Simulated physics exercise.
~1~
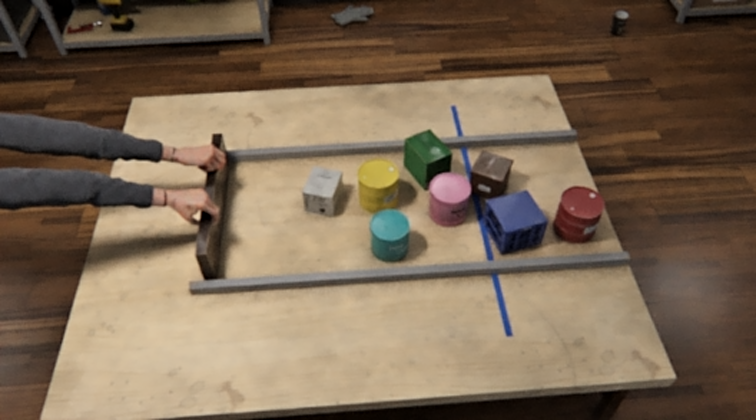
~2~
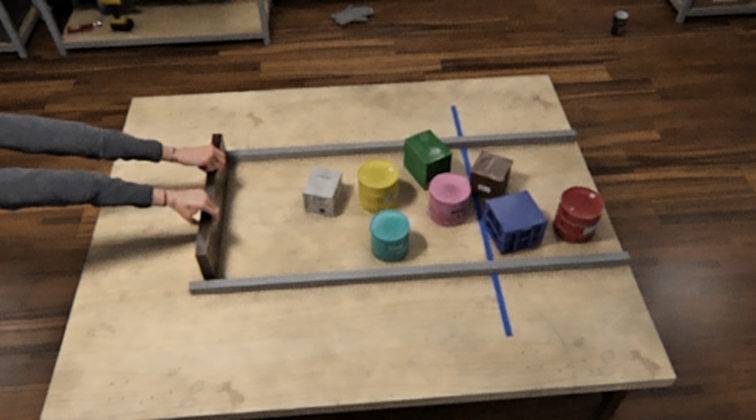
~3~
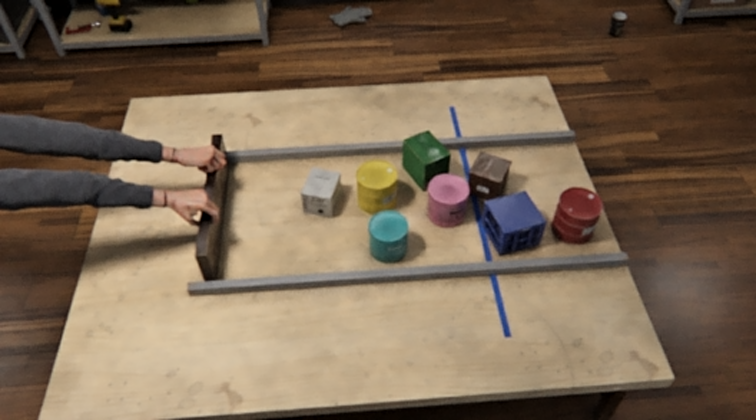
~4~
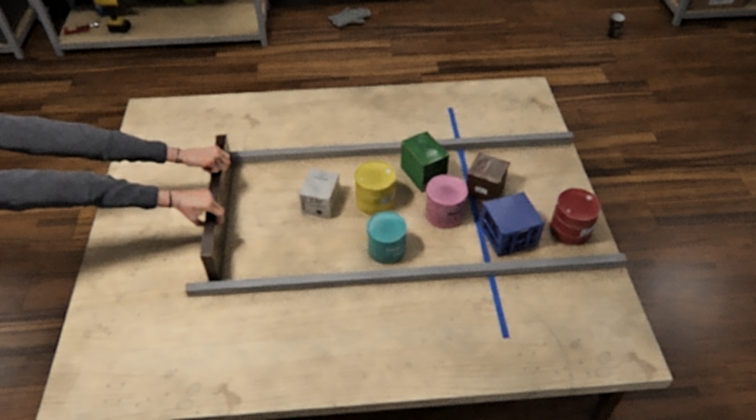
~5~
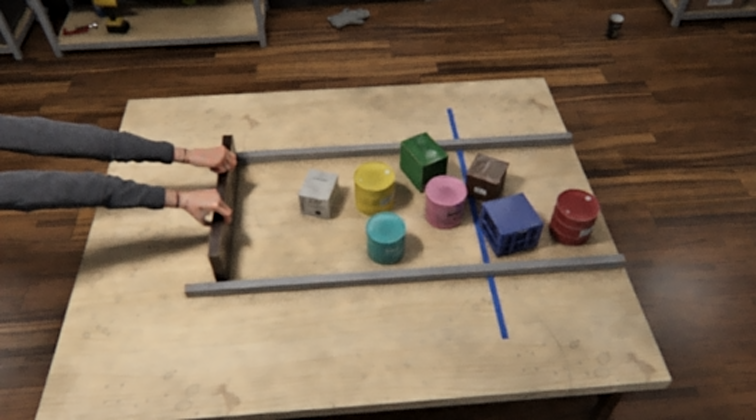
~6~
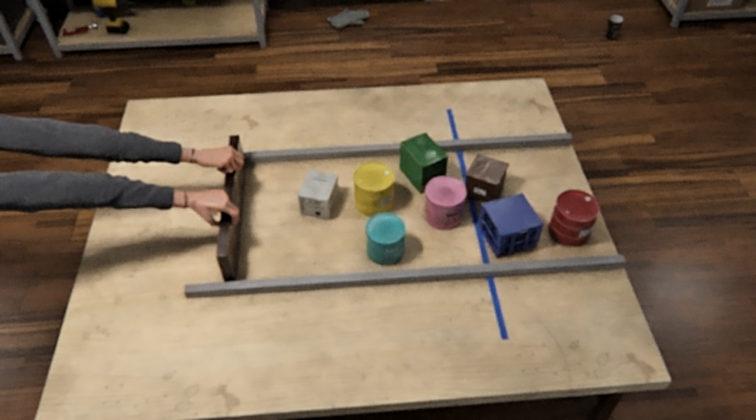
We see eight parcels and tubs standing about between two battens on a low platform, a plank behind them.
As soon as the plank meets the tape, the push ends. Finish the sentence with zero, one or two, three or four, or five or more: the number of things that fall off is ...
The number of things that fall off is zero.
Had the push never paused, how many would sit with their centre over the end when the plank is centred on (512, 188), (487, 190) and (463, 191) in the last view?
1; 0; 0.
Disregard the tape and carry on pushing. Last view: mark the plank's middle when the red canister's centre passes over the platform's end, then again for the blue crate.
The middle sits near (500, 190) for the first and near (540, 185) for the other.
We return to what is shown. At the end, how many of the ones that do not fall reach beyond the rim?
That would be 0.
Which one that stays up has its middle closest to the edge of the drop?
That would be the red canister.
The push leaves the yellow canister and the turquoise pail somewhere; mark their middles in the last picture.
In the last picture the yellow canister sits around (522, 176) and the turquoise pail around (505, 236).
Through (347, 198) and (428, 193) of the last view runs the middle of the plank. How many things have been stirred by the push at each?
The first number is 2, the next one 7.
A little later, none off yet; red canister at rest near (573, 218); blue crate at rest near (510, 225); brown tote at rest near (486, 180).
Next, none off yet; red canister at rest near (573, 218); blue crate shifted a little near (517, 228); brown tote at rest near (486, 180).
When it is over, the number that fall off is zero.
